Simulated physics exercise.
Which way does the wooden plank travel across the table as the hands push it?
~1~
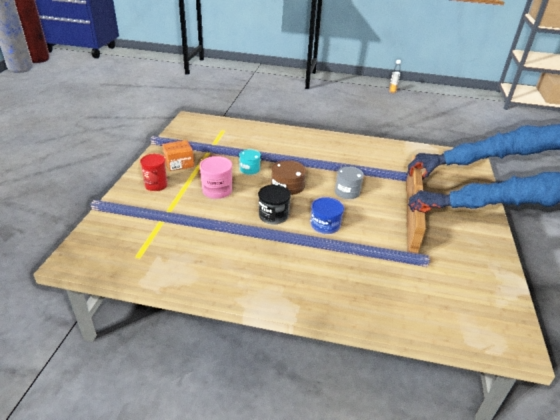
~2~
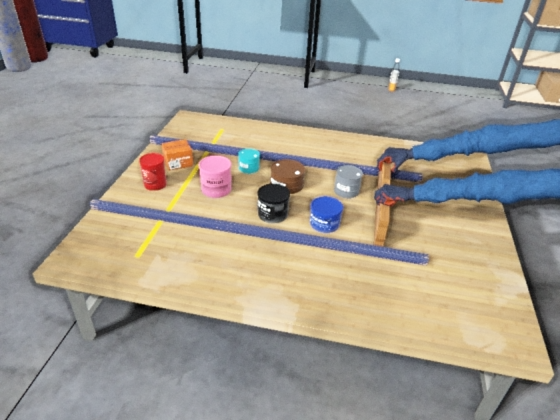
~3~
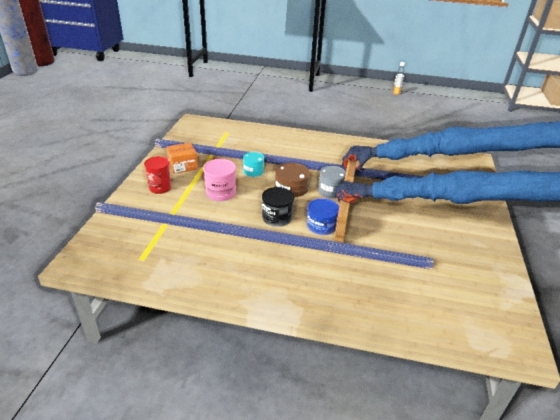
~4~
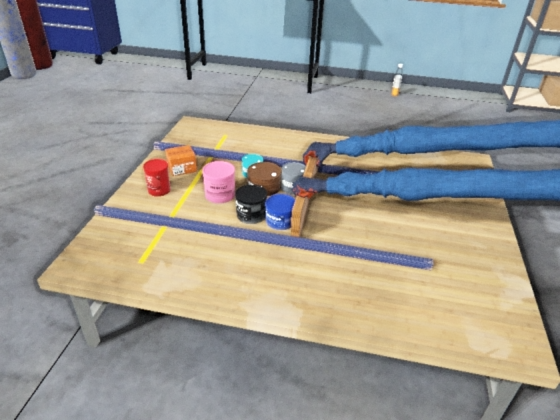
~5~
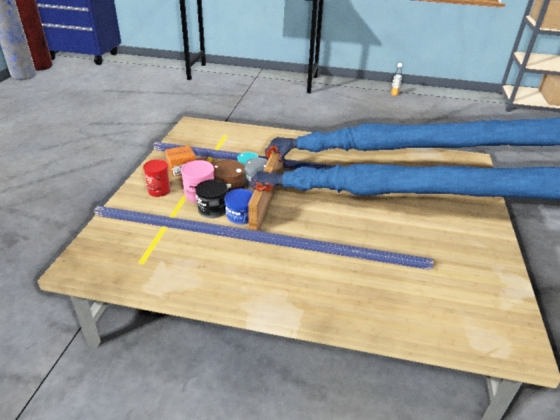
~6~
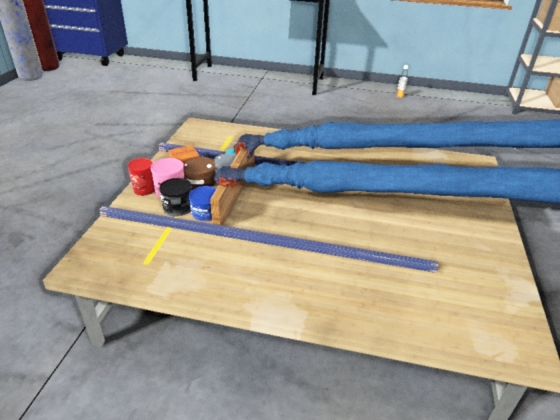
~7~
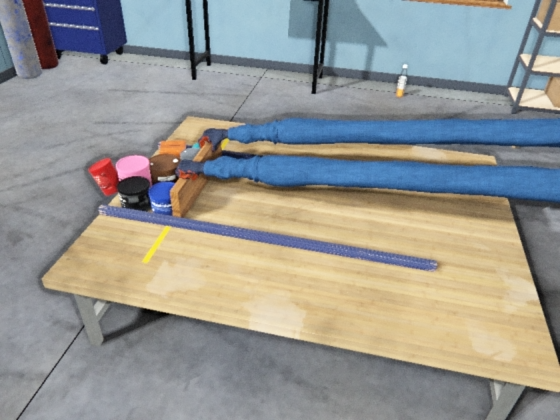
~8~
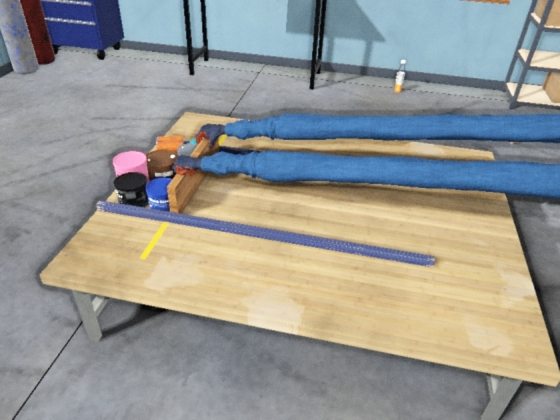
The plank travels to the left, gathering the containers ahead of it as it goes.
